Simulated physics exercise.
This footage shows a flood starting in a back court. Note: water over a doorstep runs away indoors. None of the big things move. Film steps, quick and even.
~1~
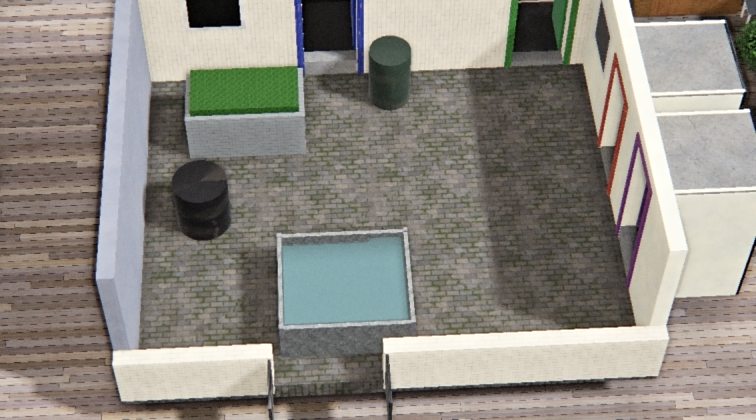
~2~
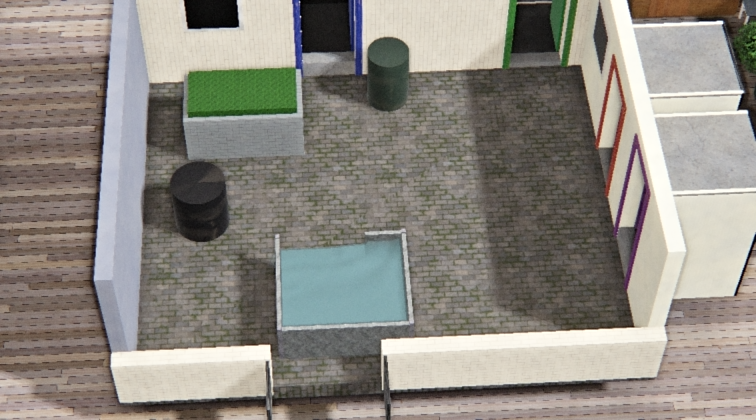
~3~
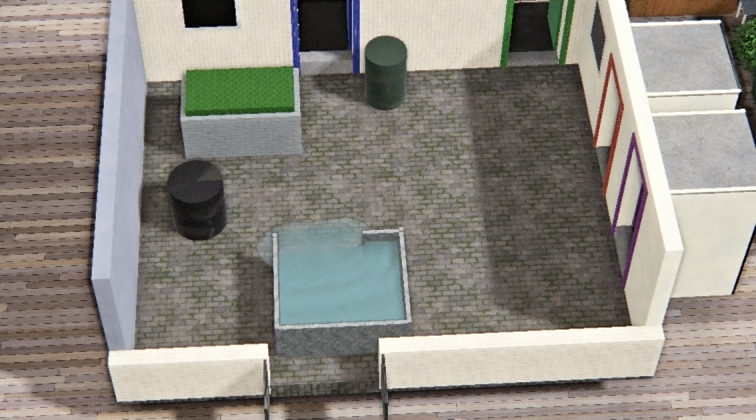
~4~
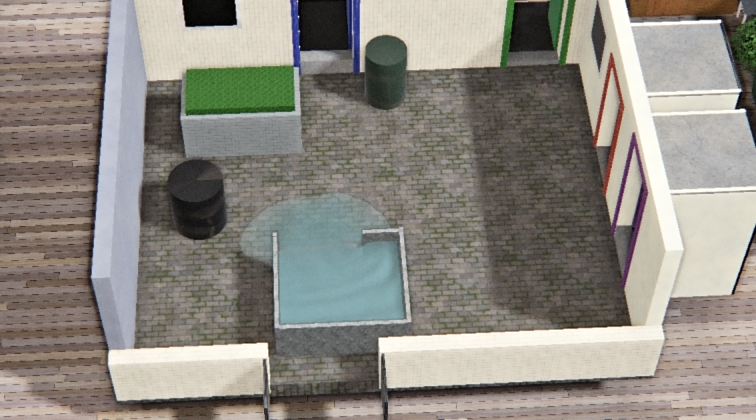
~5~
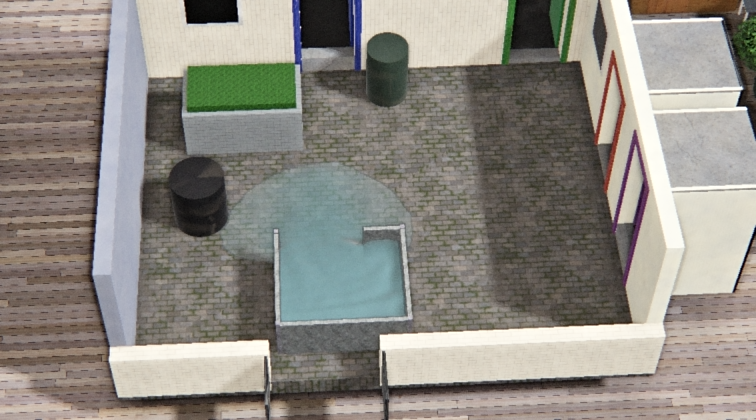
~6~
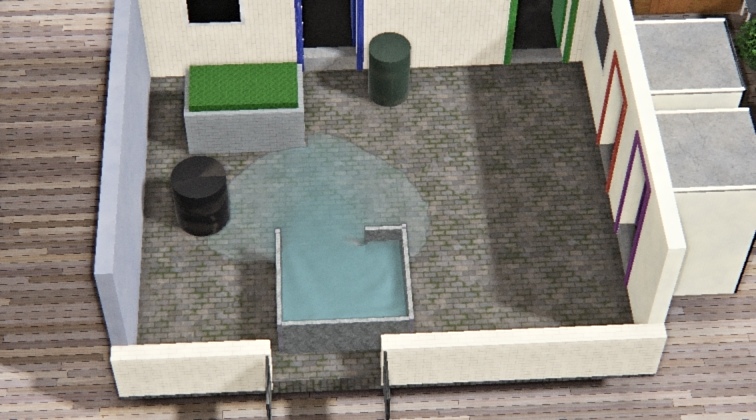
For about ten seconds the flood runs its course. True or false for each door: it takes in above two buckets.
The purple door, false; the blue door, false; the green door, false; the red door, false.
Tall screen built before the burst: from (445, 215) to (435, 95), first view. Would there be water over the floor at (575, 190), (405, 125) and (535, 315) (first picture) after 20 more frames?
In turn: Dry, under water, dry.
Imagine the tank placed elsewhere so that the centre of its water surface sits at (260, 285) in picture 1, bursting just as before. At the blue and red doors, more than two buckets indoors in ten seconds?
I'd say the blue one remains below and the red one runs past the limit.
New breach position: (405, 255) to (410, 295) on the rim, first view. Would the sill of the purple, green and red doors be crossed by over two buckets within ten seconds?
The purple one takes less; the green one passes that mark; the red one lets more in.
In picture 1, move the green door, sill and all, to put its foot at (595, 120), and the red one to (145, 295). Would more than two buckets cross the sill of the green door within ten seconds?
Note - green door ends up lower.
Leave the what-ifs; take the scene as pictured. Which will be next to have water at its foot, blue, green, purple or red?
My answer is the blue door.
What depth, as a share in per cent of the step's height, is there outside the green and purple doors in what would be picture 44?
I'd put the first at close to 100 per cent and the second at close to 10 per cent.
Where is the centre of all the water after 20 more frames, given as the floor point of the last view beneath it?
Close to (310, 191).
A moment on, water covers 25 % of the floor; the purple door not reached, the blue door wet at the sill, nothing in, the green door not reached, the red door not reached.
Next, water covers 35 % of the floor; the purple door not reached, the blue door wet at the sill, nothing in, the green door not reached, the red door not reached.
Then, water covers 50 % of the floor; the purple door not reached, the blue door wet at the sill, nothing in, the green door wet at the sill, nothing in, the red door not reached.
Later, water covers 70 % of the floor; the purple door wet at the sill, nothing in, the blue door wet at the sill, nothing in, the green door under two buckets in, the red door wet at the sill, nothing in.
In the end, water covers 95 % of the floor; the purple door wet at the sill, nothing in, the blue door wet at the sill, nothing in, the green door under two buckets in, the red door under two buckets in.
